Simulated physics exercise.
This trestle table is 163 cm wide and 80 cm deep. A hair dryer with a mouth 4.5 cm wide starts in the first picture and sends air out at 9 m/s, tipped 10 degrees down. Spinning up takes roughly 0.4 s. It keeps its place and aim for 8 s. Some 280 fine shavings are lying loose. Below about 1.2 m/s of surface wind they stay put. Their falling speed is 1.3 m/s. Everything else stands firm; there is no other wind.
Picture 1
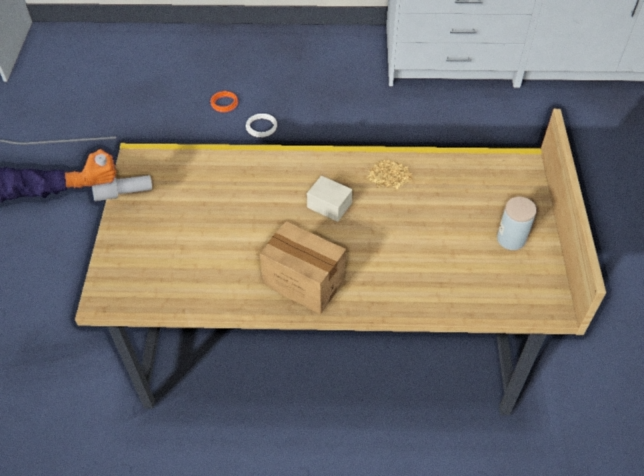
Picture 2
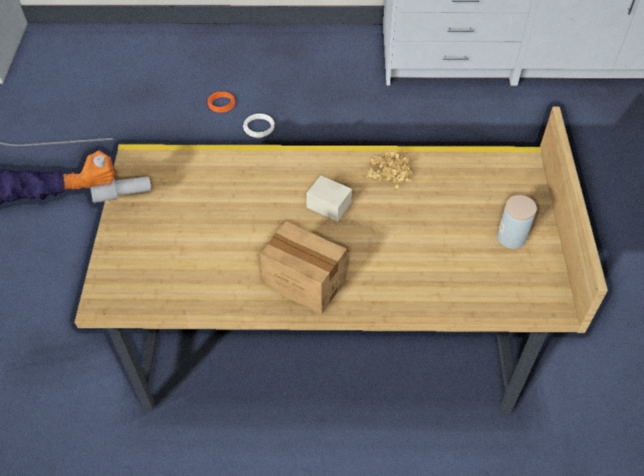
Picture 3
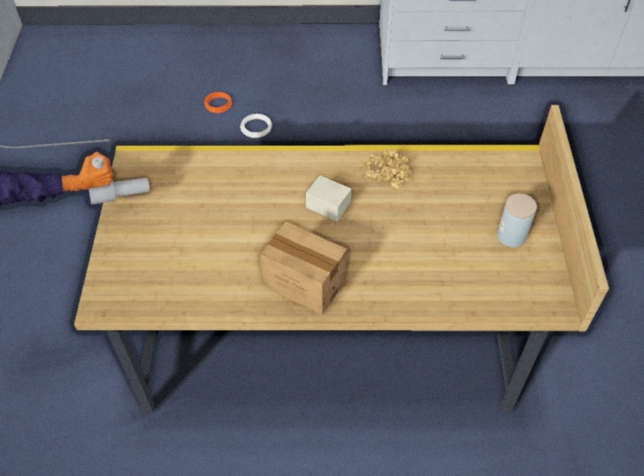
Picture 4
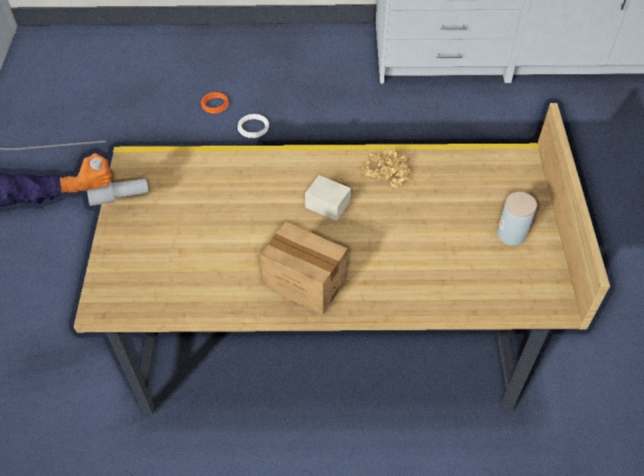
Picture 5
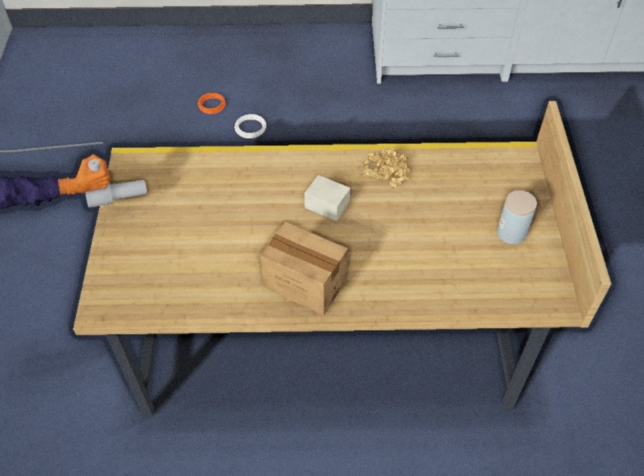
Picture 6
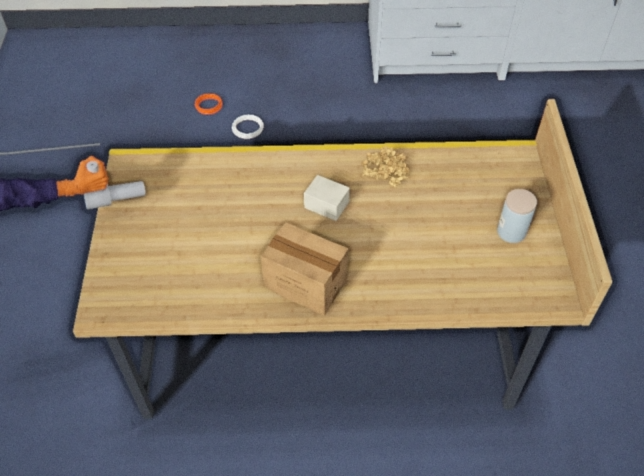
At the start, an orange-gloved hand holds a grey hair dryer at the left end of a wooden trestle table with a cardboard box, a pale block, a jar and a patch of fine shavings. The shavings then shift very slightly, a few leaving their places, while the objects stay still.
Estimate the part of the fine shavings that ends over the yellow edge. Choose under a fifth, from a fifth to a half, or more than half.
By then from a fifth to a half are over the yellow edge.
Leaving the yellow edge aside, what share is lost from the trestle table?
Near 0 %.
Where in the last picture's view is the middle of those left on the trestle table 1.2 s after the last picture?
Around (523, 167).
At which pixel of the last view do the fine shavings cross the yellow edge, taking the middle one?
Near (479, 142).
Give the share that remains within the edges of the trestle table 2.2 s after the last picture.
About 70 %.
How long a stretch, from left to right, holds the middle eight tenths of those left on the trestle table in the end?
Roughly 10 cm.
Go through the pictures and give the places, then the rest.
In the first picture, the middle of the fine shavings is near (390, 173), none has stirred yet and the mouth of the hair dryer is at (151, 183).
In the second picture, the middle of the fine shavings is near (393, 168), none has stirred yet and the yellow edge is centred on (329, 146).
In the third picture, the middle of the fine shavings is near (392, 167), about 1 % have left their places, the top of a block is at (329, 191) and the top of a jar is at (522, 205).
In the fourth picture, the middle of the fine shavings is near (391, 166) and about 5 % have left their places.
In the fifth picture, the middle of the fine shavings is near (390, 166) and about 5 % have left their places.
In the sixth picture, the middle of the fine shavings is near (389, 165) and about 5 % have left their places.
Then, 1.2 s after the last picture, 54 % are on the move or not yet settled, 28 % are over the yellow edge; the middle of those still in play is near (523, 167).
Then, 2.2 s after the last picture, 49 % are on the move or not yet settled, 29 % are over the yellow edge; the middle of those still in play is near (527, 168).
Then, 4.0 s after the last picture, 39 % are on the move or not yet settled, 29 % are over the yellow edge; the middle of those still in play is near (527, 168).
Then, 7.6 s after the last picture, at the end, 30 % are over the yellow edge; the middle of those still in play is near (531, 169).
